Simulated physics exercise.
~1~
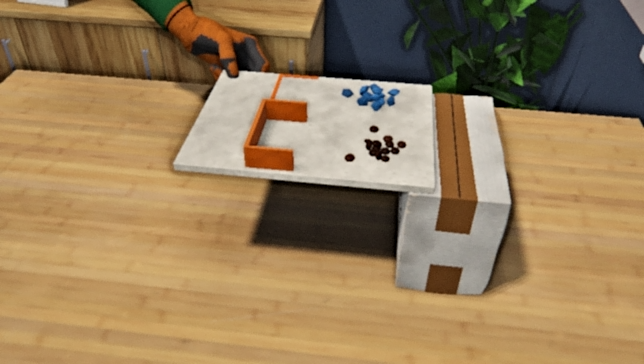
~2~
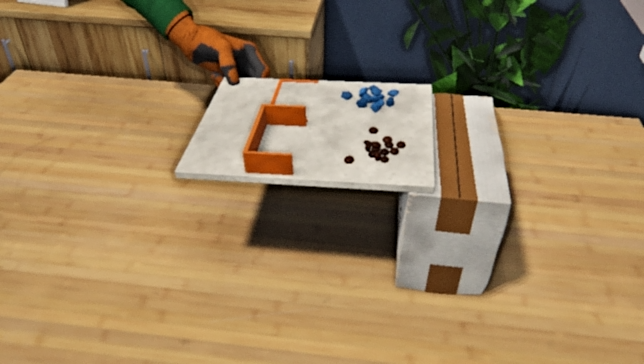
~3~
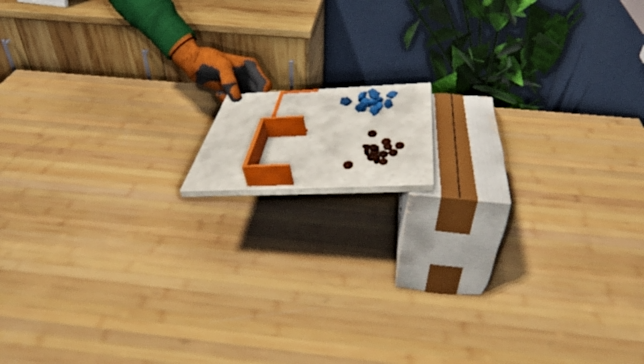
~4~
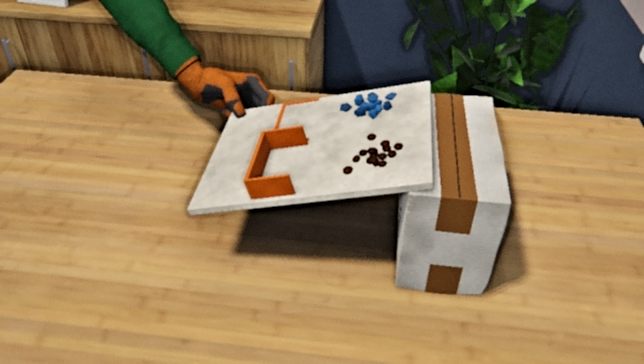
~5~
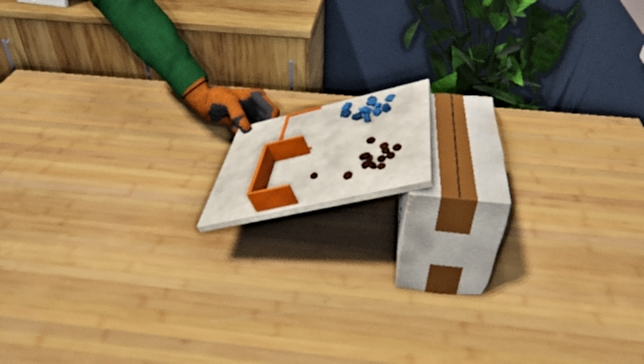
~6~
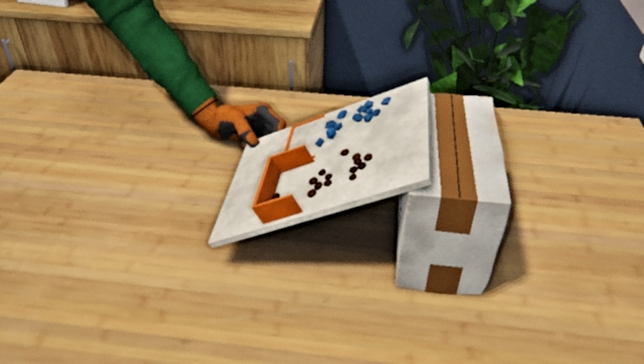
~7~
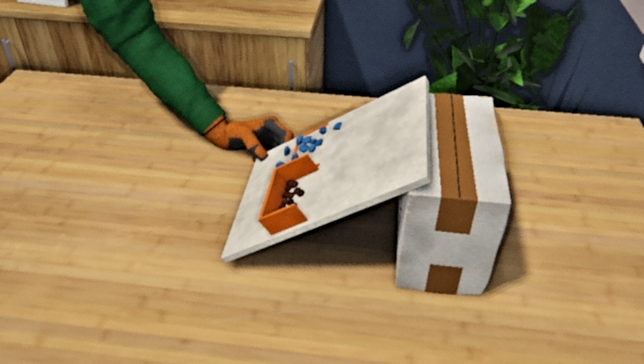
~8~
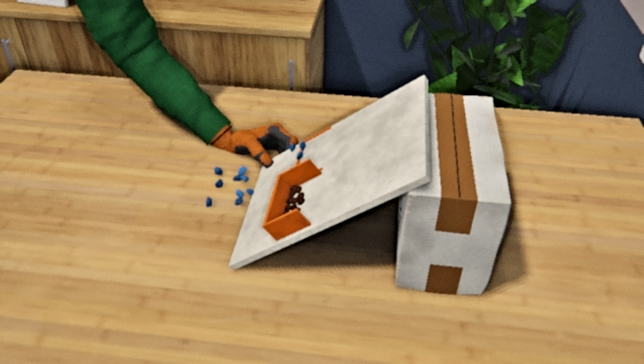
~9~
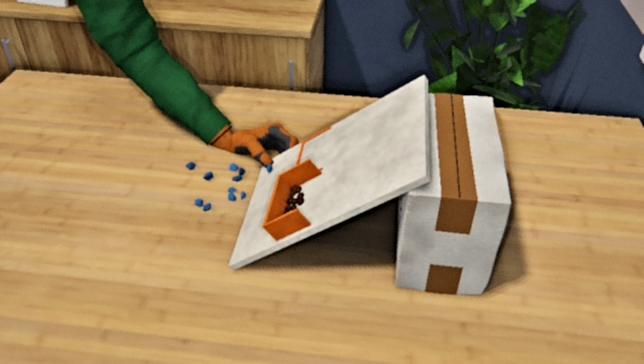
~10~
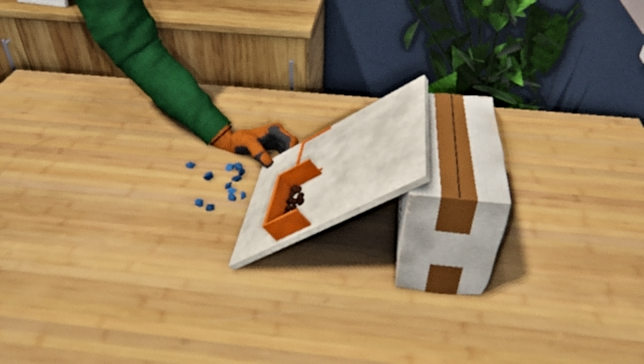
In the video, a gloved hand lowers one end of a white board propped on a box, and dark and blue pieces slide down leftward. The dark pieces gather inside an orange bracket-shaped barrier, while the blue ones pass the thin orange strip and scatter on the wooden counter.
